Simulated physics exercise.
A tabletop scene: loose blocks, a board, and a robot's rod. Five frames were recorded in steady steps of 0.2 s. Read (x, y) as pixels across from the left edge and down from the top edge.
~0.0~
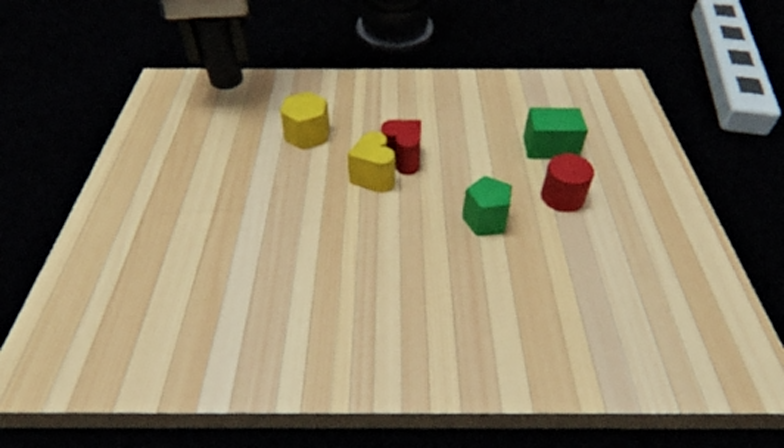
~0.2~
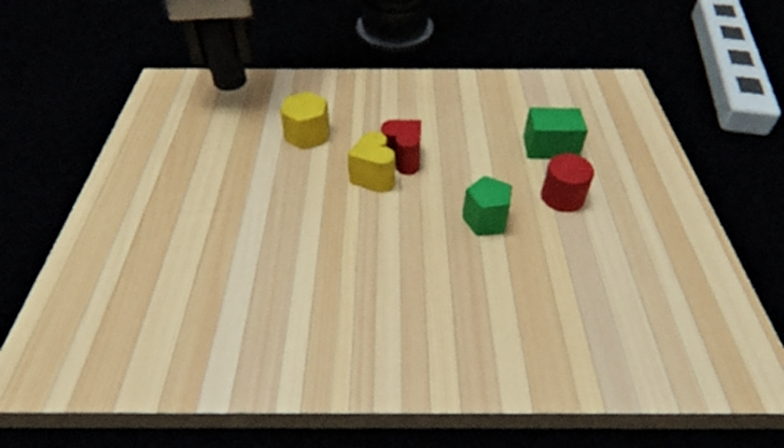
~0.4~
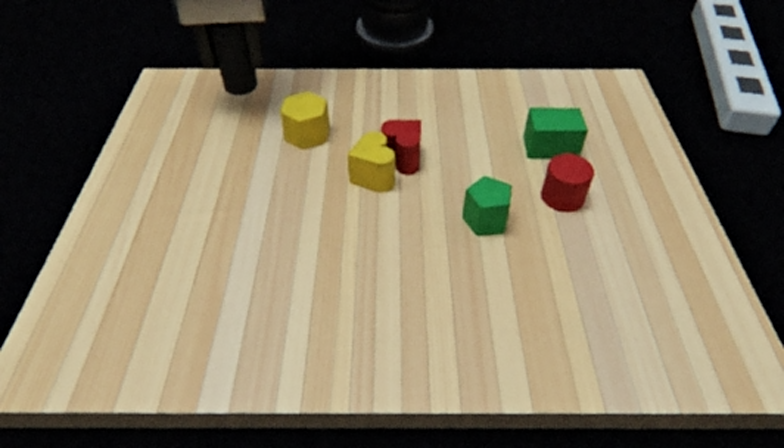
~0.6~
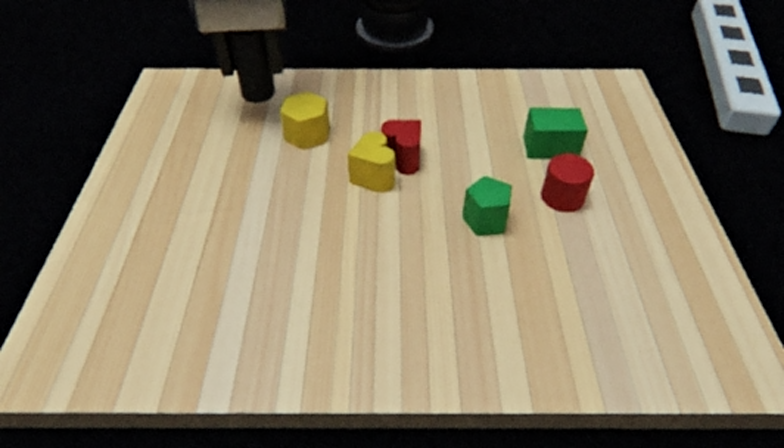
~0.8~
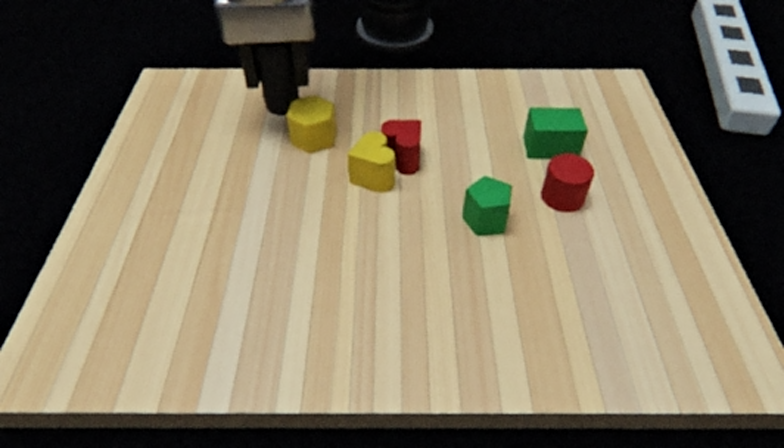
A dark rod on a robot arm moved slowly right across the back left of a striped wooden board and nudged the yellow six-sided block slightly, while the other five blocks stayed still.
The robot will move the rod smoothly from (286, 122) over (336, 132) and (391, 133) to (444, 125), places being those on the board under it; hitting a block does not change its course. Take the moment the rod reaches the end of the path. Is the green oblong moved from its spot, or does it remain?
That block stays.
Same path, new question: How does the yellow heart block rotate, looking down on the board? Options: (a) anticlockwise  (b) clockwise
b.
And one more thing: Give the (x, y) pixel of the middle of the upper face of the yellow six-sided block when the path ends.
The middle of its upper face should be somewhere near (363, 131).
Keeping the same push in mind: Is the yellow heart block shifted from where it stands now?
Short answer: Yes.
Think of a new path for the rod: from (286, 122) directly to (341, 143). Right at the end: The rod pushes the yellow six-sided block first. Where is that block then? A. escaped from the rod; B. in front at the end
Correct choice: B.
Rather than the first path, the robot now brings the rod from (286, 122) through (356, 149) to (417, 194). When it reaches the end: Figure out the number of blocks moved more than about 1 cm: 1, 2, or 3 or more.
Put simply, three or more blocks are moved more than 1 cm.
On the path given first. One third of the way, rod (335, 117); yellow six-sided block (349, 127), turned 45° clockwise; yellow heart block (376, 150).
Two thirds of the way, rod (392, 118); yellow six-sided block (363, 131), turned 80° clockwise; yellow heart block (384, 157), turned 25° clockwise; red heart block (413, 134), turned 15° anticlockwise.
At the end, rod (445, 109); yellow six-sided block (363, 131), turned 80° clockwise; yellow heart block (384, 157), turned 25° clockwise; red heart block (413, 134), turned 15° anticlockwise; green oblong not moved.
